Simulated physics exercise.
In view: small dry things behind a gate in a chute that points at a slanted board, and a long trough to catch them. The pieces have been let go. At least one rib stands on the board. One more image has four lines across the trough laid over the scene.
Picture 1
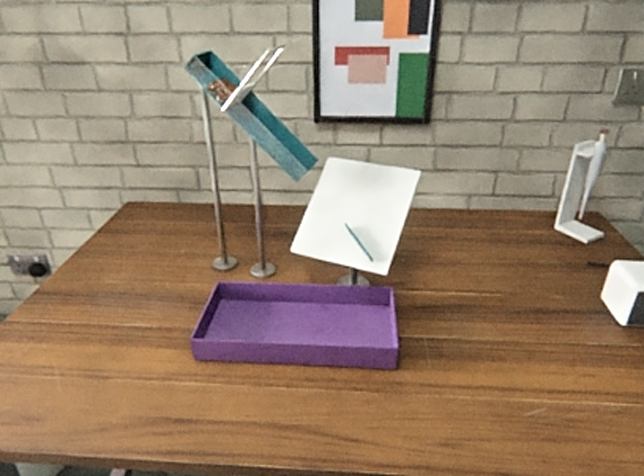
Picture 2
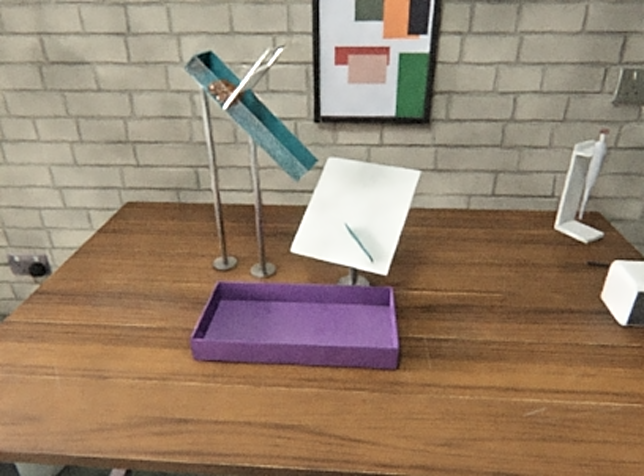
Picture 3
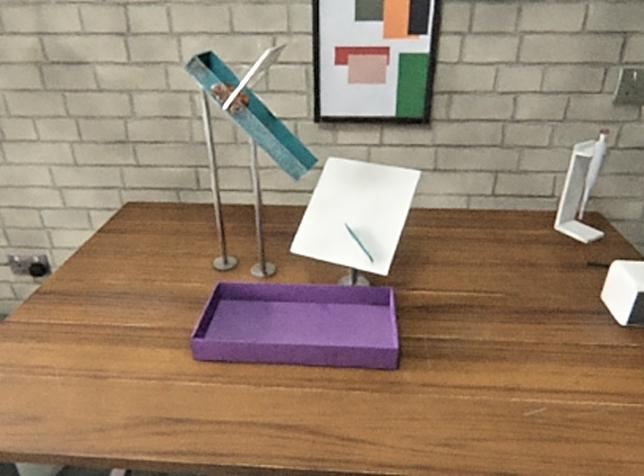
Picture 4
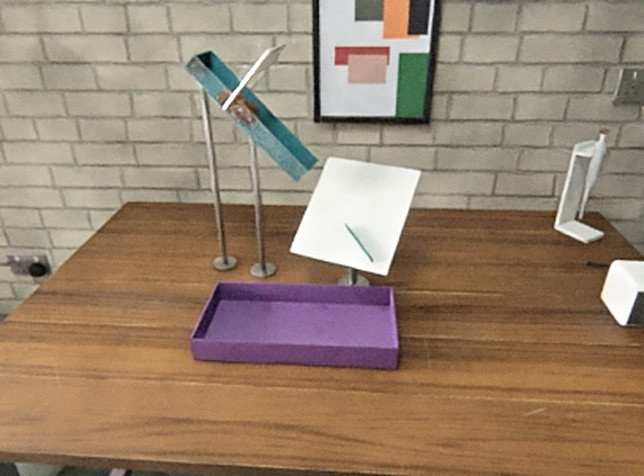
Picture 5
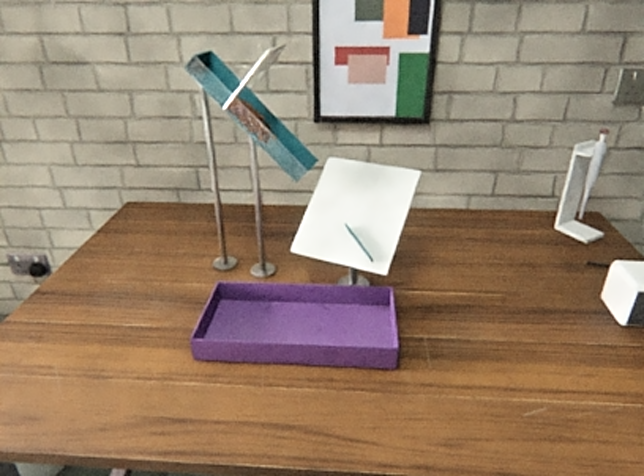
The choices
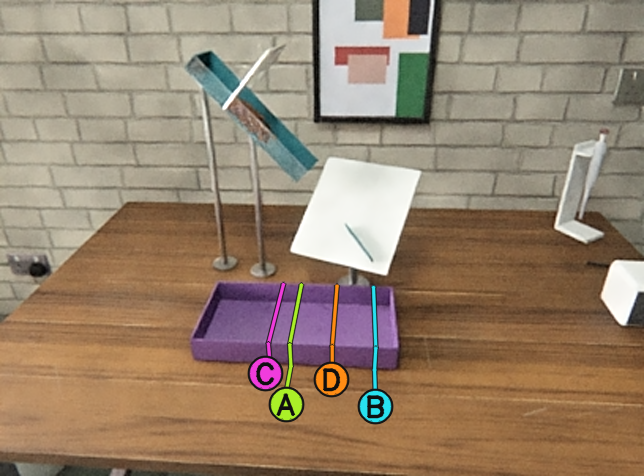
A wooden table stands against a pale brick wall with a framed print of coloured blocks, seen from the front and slightly above by a still camera. A teal chute on two metal stands slopes down rightward toward a tilted white board with a thin green rib, behind an empty purple trough, with white objects at right. Small brown bits slide past the raised white gate and spread partway down the chute.
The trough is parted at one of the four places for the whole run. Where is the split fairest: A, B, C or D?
D.
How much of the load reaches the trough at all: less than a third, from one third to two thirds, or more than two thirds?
About that: More than two thirds.
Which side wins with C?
More lands on the right.
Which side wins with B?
The left side.
On the marked copy, line A crosses the front rim at (289, 343); line B crosses the front rim at (375, 347); line C crosses the front rim at (268, 342); line D crosses the front rim at (332, 345).
Choosing A, of what is caught, about a tenth on the left of the divider, almost all on the right.
Choosing B, of what is caught, the larger part on the left of the divider, about a tenth on the right.
Choosing C, of what is caught, just a few on the left of the divider, almost all on the right.
Choosing D, of what is caught, roughly half on the left of the divider, roughly half on the right.
